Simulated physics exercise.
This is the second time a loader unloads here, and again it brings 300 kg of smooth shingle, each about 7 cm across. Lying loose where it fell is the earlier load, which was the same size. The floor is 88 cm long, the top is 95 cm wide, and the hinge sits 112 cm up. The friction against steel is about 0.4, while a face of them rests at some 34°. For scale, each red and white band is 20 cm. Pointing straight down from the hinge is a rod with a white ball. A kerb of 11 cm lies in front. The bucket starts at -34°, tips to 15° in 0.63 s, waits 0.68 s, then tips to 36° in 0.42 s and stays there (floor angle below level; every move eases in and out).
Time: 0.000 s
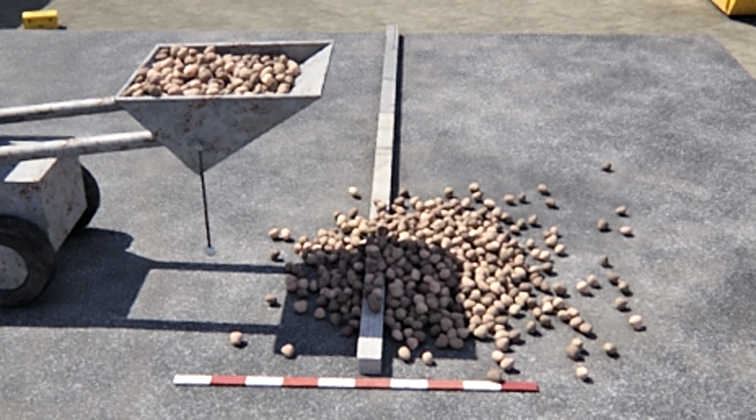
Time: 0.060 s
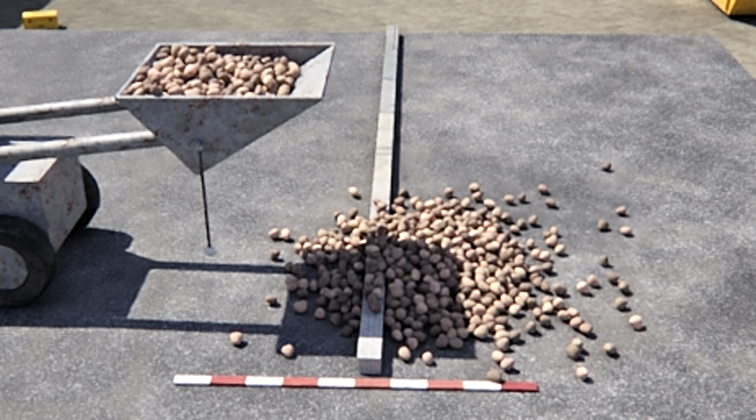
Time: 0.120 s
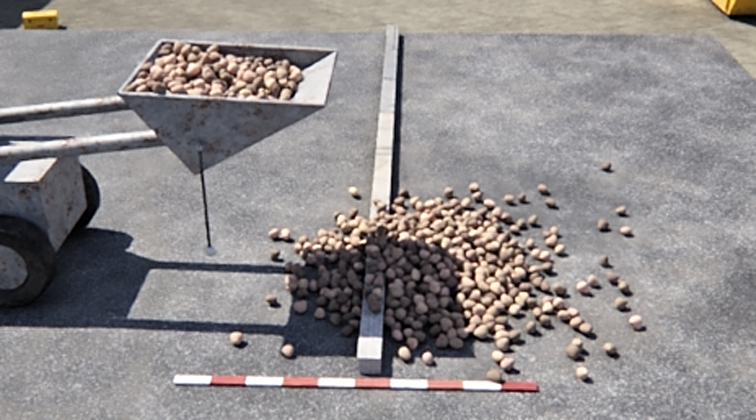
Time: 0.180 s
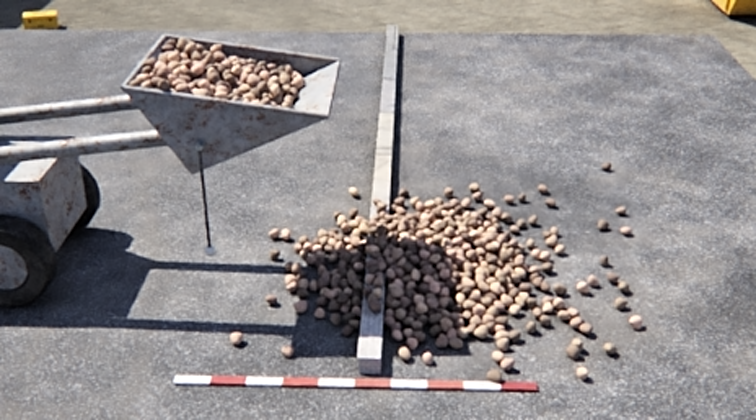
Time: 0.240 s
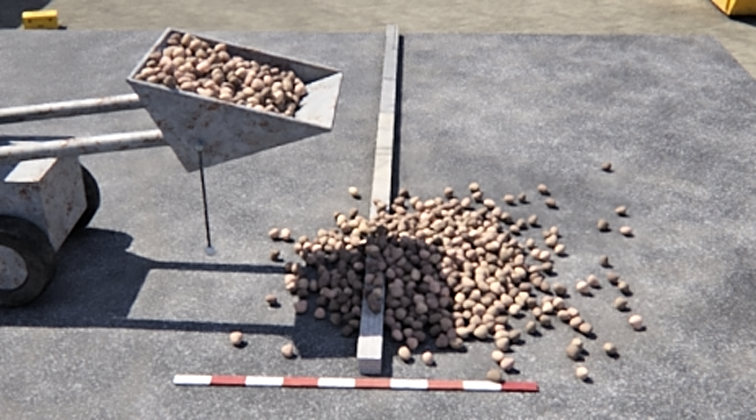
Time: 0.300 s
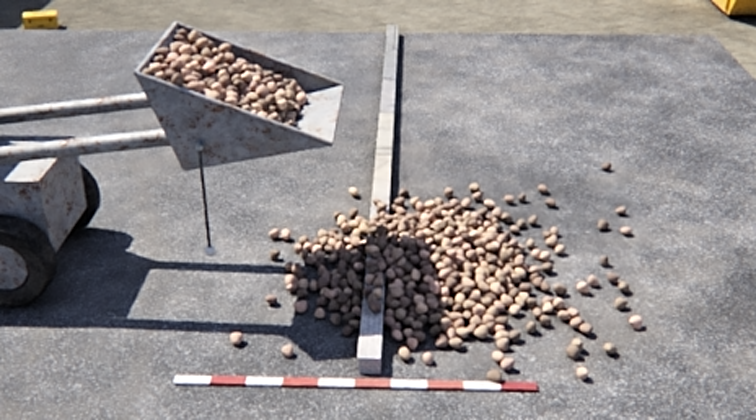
Loader bucket full of smooth brown stones slowly tilting down to the right above a loose heap lying across a kerb.
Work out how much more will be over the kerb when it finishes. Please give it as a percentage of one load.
Around 36 out of 100.
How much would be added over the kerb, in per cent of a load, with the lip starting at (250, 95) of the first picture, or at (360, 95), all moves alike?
0 % and 75 %.
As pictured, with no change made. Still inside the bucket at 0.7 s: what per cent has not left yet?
Reading: Near 100 % of the load.
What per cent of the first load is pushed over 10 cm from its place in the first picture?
Roughly 5 percent.
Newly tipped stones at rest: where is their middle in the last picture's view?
The middle ends up near (361, 251).
After 0.5 s the floor is at 7°; in per cent of one load, 100 in the bucket, 21 on this side of the kerb, 79 over the kerb; the foremost stones are at (618, 248).
After 0.7 s the floor is at 15°; in per cent of one load, 100 in the bucket, 22 on this side of the kerb, 79 over the kerb; the foremost stones are at (618, 248).
After 2.2 s the floor is at 36°; in per cent of one load, 5 in the bucket, 84 on this side of the kerb, 111 over the kerb; the foremost stones are at (618, 248).
After 4.7 s the floor is at 36°; in per cent of one load, 0 in the bucket, 85 on this side of the kerb, 115 over the kerb; the foremost stones are at (618, 248). Net gain over the kerb, 36.
